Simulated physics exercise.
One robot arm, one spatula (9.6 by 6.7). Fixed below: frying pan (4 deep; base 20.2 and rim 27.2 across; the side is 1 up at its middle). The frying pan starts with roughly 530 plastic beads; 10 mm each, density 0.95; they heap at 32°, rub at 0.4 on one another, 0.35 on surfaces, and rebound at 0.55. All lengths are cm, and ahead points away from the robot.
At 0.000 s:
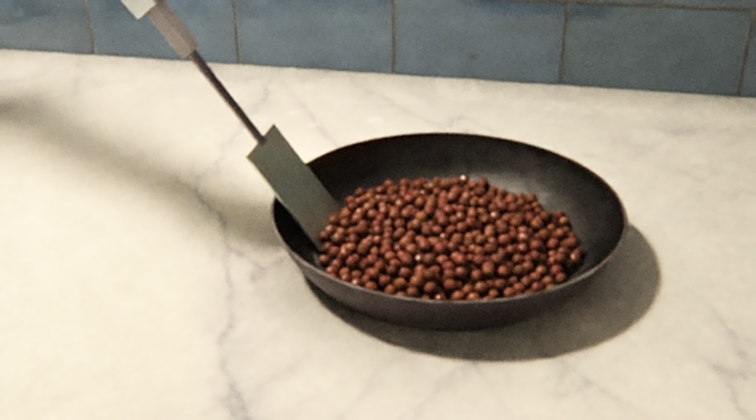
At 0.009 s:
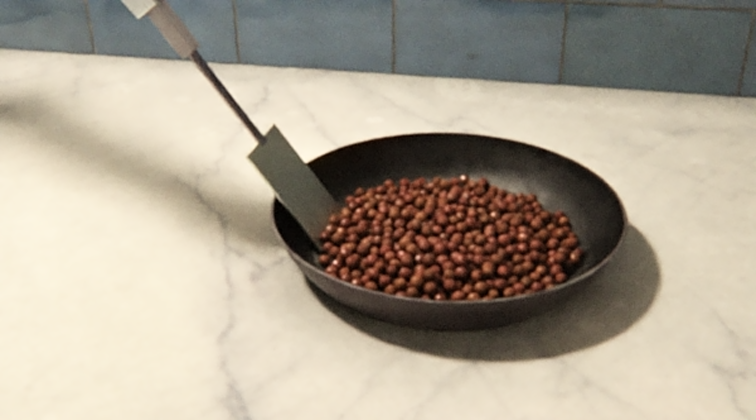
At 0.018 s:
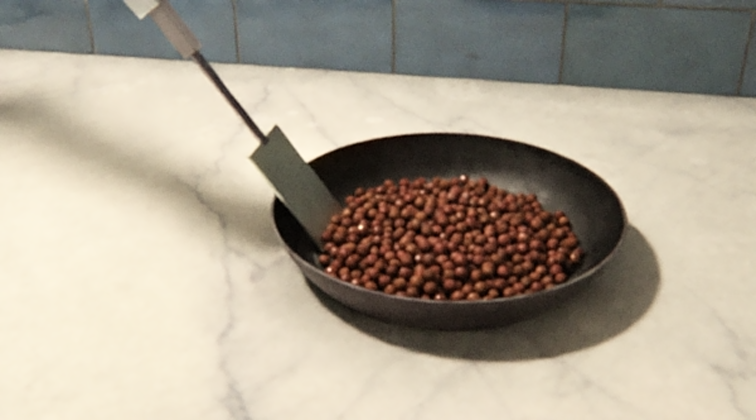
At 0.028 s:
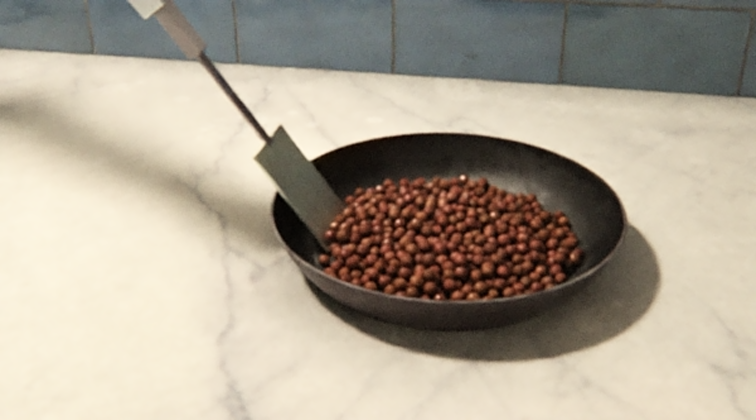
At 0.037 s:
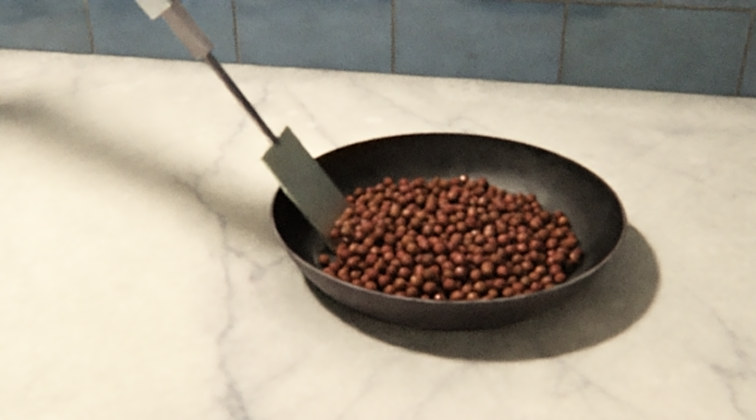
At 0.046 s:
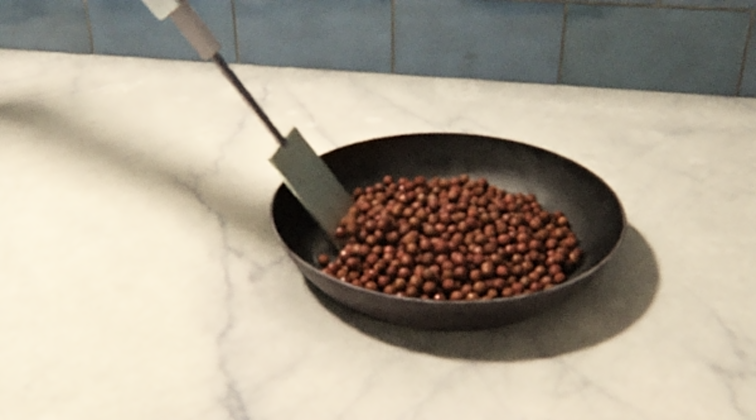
A spatula with its blade dipped into the left side of a black frying pan of reddish-brown beads slid slightly to the right, nudging the nearest beads, while the pan stayed still on the marble counter.
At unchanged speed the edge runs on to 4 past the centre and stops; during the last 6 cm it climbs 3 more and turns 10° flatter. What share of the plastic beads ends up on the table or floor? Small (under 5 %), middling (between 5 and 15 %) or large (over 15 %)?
Answer: Small; under 5 % of the plastic beads finish on the table or floor.
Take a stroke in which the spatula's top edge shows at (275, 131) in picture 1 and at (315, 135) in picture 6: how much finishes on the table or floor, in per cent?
Some 10 per cent.
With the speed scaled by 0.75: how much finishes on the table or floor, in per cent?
Some 0 per cent.
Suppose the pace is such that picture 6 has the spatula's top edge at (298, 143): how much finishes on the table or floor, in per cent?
About 5 per cent.
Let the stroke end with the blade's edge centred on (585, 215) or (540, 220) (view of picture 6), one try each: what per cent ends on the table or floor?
Some 10 and 0 per cent.
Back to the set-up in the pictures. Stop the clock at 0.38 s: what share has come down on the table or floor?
Roughly 0 per cent.
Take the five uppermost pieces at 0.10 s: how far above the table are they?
Roughly 4 cm.
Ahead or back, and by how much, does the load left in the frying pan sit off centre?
About 3.5 cm ahead.
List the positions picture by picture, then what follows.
The spatula top edge at (260, 139), sloping 54°; upper third of the load around (441, 231), from x 325 to 580, top at y 180; 534 in the frying pan, in the first picture.
The spatula top edge at (260, 139), sloping 54°; upper third of the load around (441, 231), from x 325 to 580, top at y 180, in the second picture.
The spatula top edge at (262, 140), sloping 54°; upper third of the load around (440, 231), from x 325 to 580, top at y 180, in the third picture.
The spatula top edge at (267, 140), sloping 54°; upper third of the load around (437, 230), from x 325 to 580, top at y 180, in the fourth picture.
The spatula top edge at (274, 141), sloping 54°; upper third of the load around (433, 228), from x 325 to 580, top at y 180, in the fifth picture.
The spatula top edge at (282, 142), sloping 54°; upper third of the load around (433, 228), from x 325 to 580, top at y 180; 534 in the frying pan, in the sixth picture.
After 0.10 s, sloping 54°, highest piece 6 above the table; 534 in the frying pan.
After 0.16 s, sloping 50°, highest piece 6 above the table; 534 in the frying pan.
After 0.38 s, sloping 44°, highest piece 4 above the table; 534 in the frying pan.
After 1.43 s, sloping 44°, highest piece 3 above the table; 534 in the frying pan.
In the end, 534 in the frying pan. That is 0 % on the table or floor.
